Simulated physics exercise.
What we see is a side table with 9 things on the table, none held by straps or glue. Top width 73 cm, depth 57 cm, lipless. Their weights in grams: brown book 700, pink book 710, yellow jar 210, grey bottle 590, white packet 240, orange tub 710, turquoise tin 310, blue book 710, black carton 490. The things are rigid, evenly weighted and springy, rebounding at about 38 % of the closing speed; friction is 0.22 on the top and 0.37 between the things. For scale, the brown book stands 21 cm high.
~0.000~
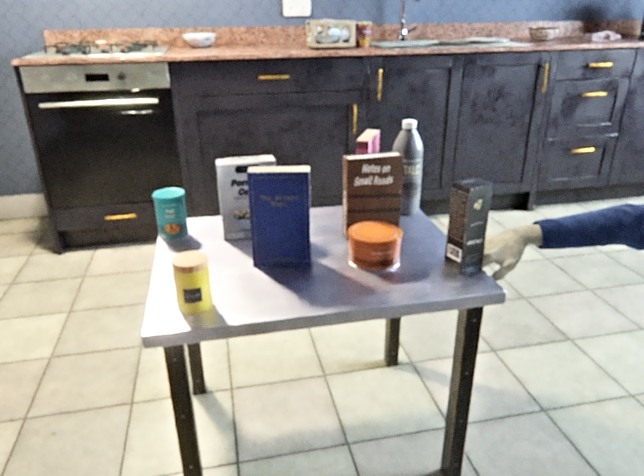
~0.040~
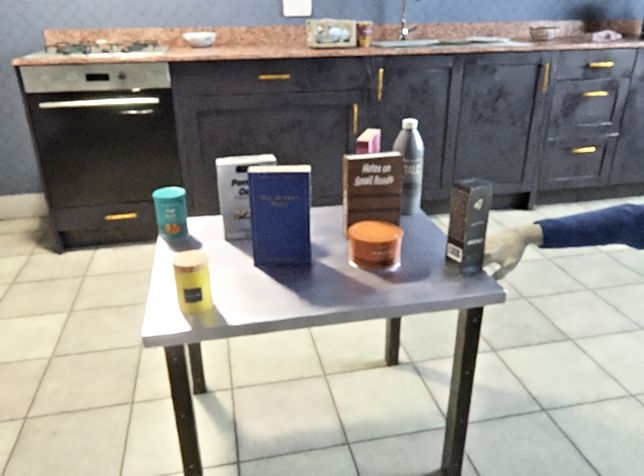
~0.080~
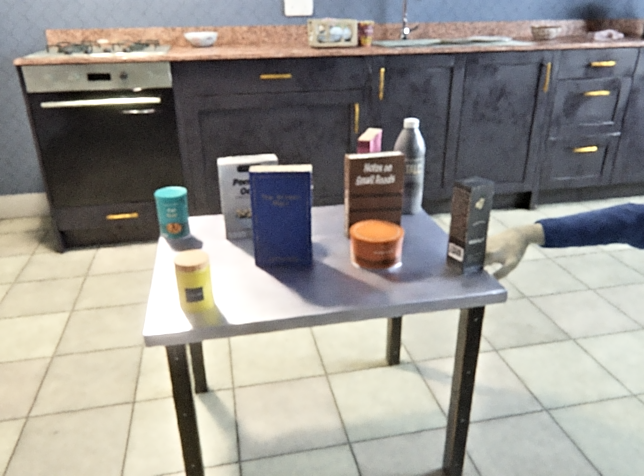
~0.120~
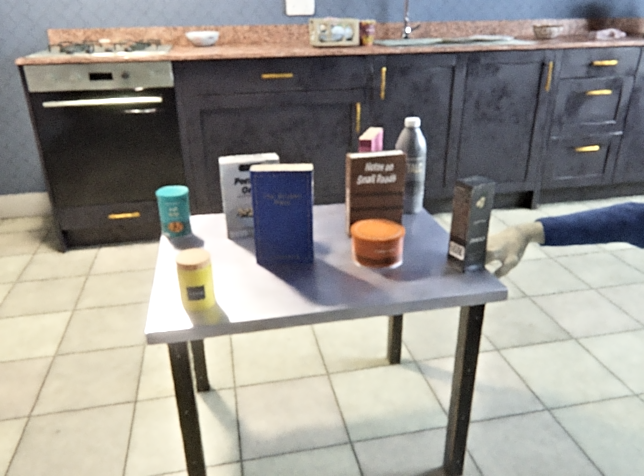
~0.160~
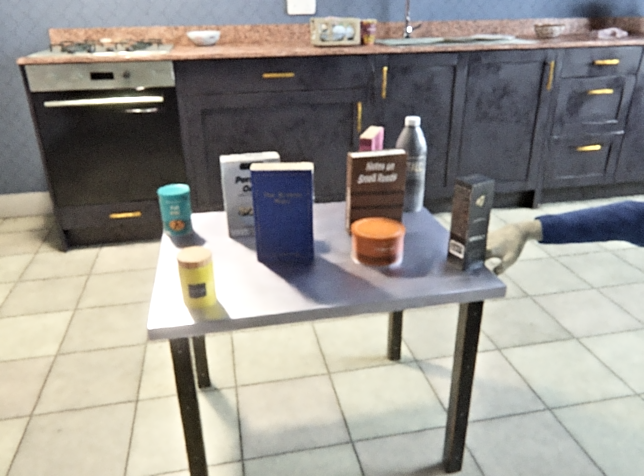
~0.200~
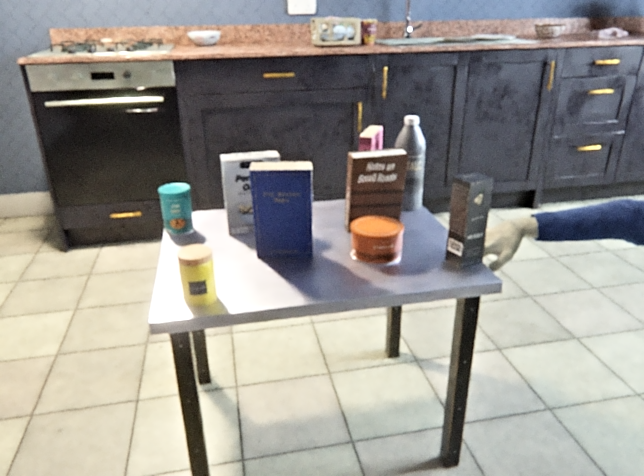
A hand at the right slowly shifts a small table holding books and containers slightly.
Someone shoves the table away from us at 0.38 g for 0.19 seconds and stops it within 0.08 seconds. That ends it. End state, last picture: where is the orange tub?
Roughly (369, 229).
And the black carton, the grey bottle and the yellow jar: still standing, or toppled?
In the last frame the black carton remains up, the grey bottle remains up and the yellow jar remains up.
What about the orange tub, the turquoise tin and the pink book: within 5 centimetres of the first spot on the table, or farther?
The orange tub holds its spot; the turquoise tin stays put; the pink book keeps its place.
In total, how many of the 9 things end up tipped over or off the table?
Total: 2.
After 0.40 s, table 9 cm from its start; brown book leaning 64°; blue book leaning 40°.
After 0.60 s, table 9 cm from its start; blue book on its side; brown book leaning 68°.
At rest (2.8 s), tipped over on the table, brown book and blue book; the other 7 in place, give or take 5 cm. Seen from the same camera at the end, orange tub near (369, 229).
